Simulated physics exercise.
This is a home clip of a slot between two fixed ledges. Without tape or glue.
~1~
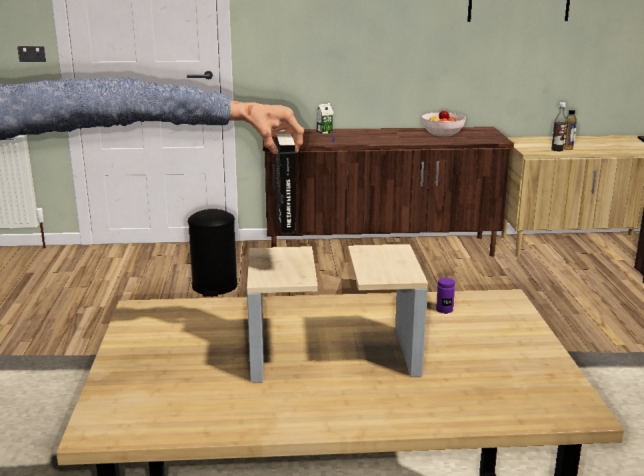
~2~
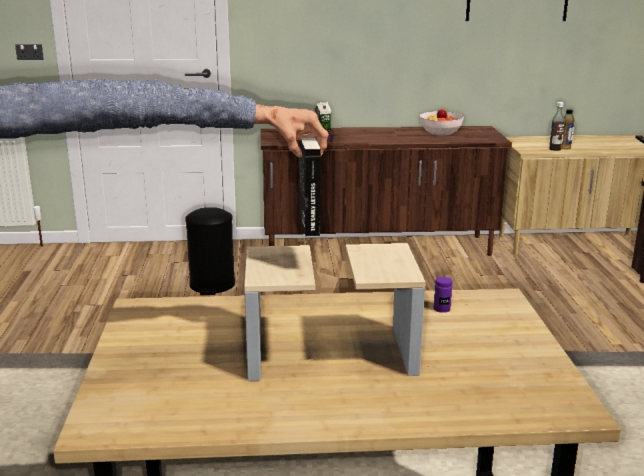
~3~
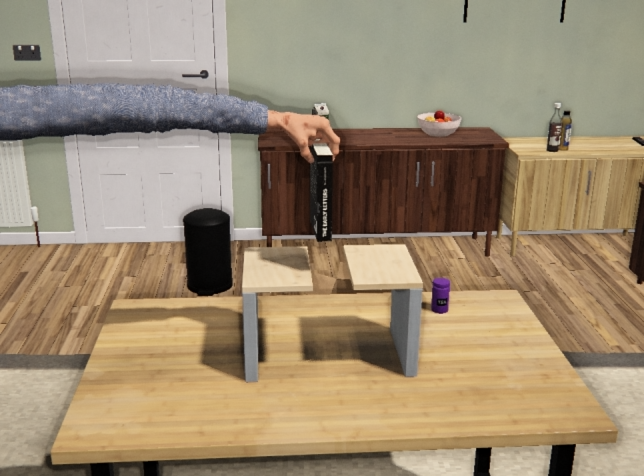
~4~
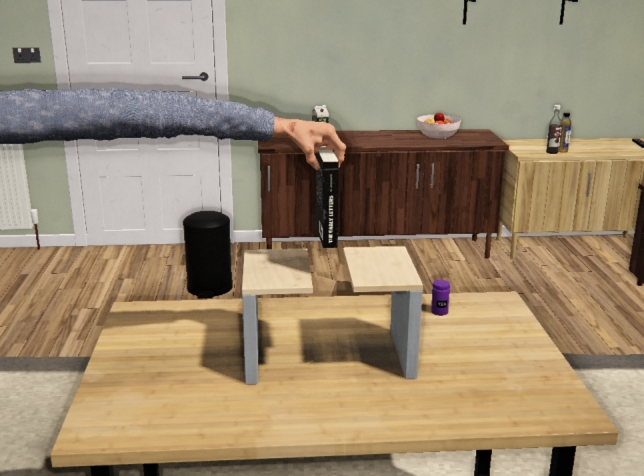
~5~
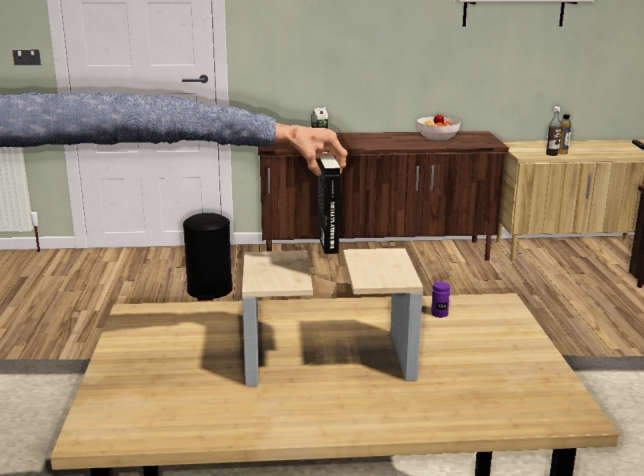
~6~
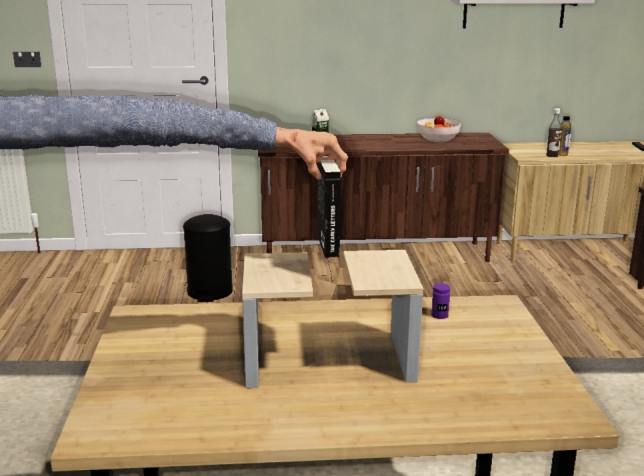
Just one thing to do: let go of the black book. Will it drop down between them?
Yes.
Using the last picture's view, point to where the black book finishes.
Looks like it settles somewhere around (328, 325).
Then, 0.32 s later than the last frame, black book moved well along near (328, 298).
Then, 0.66 s later than the last frame, black book moved well along near (328, 325).
When it is over, moved from the start, black book; purple shaker as before. End places, in pixels of the last picture, black book near (328, 325). The book reaches the table.
